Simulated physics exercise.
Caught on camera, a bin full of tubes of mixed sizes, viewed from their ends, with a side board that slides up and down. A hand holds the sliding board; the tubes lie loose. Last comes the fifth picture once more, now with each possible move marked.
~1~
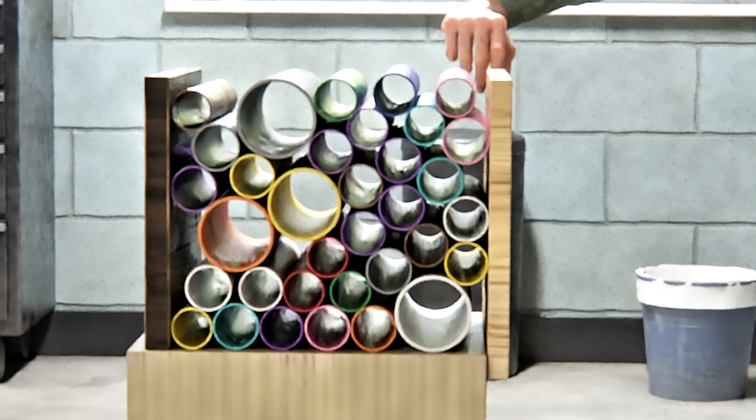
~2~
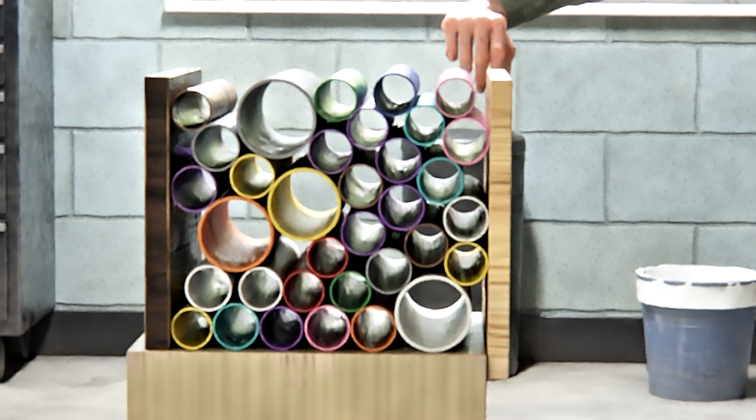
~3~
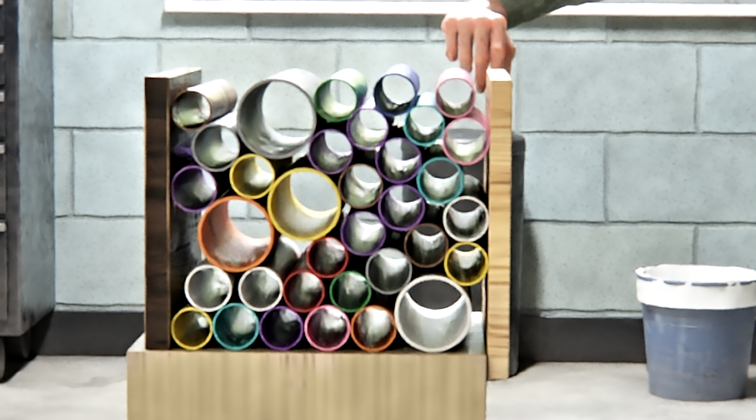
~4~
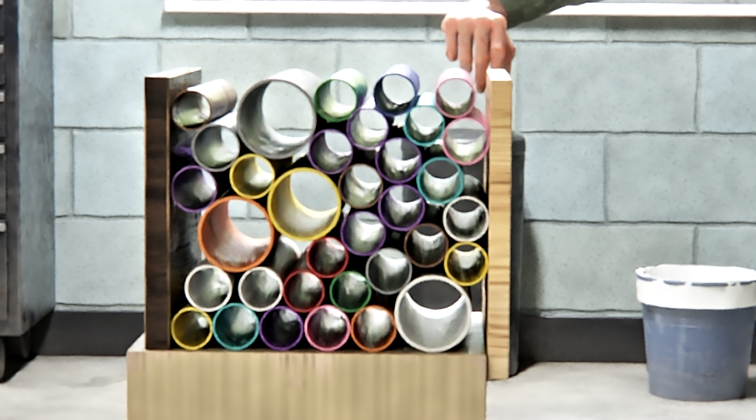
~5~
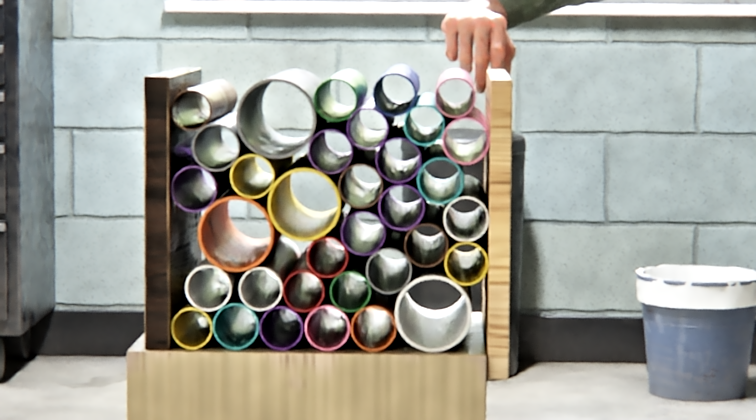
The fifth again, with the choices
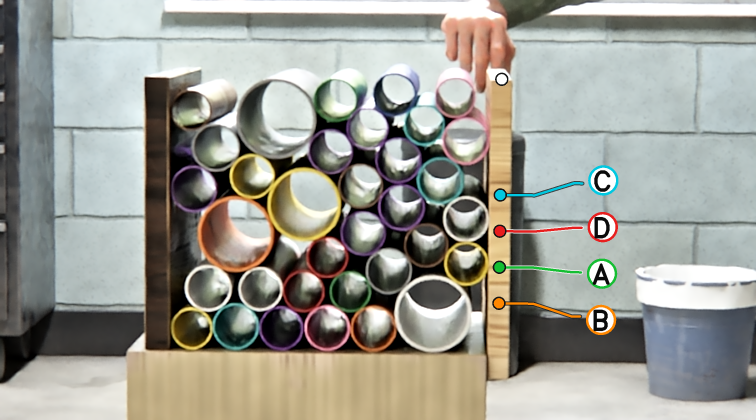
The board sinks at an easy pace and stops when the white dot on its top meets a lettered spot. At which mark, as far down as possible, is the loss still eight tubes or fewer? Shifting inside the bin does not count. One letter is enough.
Slide it to D.
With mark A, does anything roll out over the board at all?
At A: Yes.
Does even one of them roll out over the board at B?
Yes, at B.
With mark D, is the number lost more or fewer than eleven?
It loses fewer than eleven.
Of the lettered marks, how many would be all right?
Two of them.
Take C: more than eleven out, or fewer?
Fewer than eleven.
On the marked copy, A at (499, 267); B at (499, 304); C at (500, 195); D at (500, 231); the white dot at (502, 79).
Following D. Soon after the start, top of the board (490, 148).
Later, top of the board (489, 227).
In the end, top of the board (489, 230), about four out over the board.
As for the rest, A nine out over the board; B more than eight out over the board; C none out over the board.
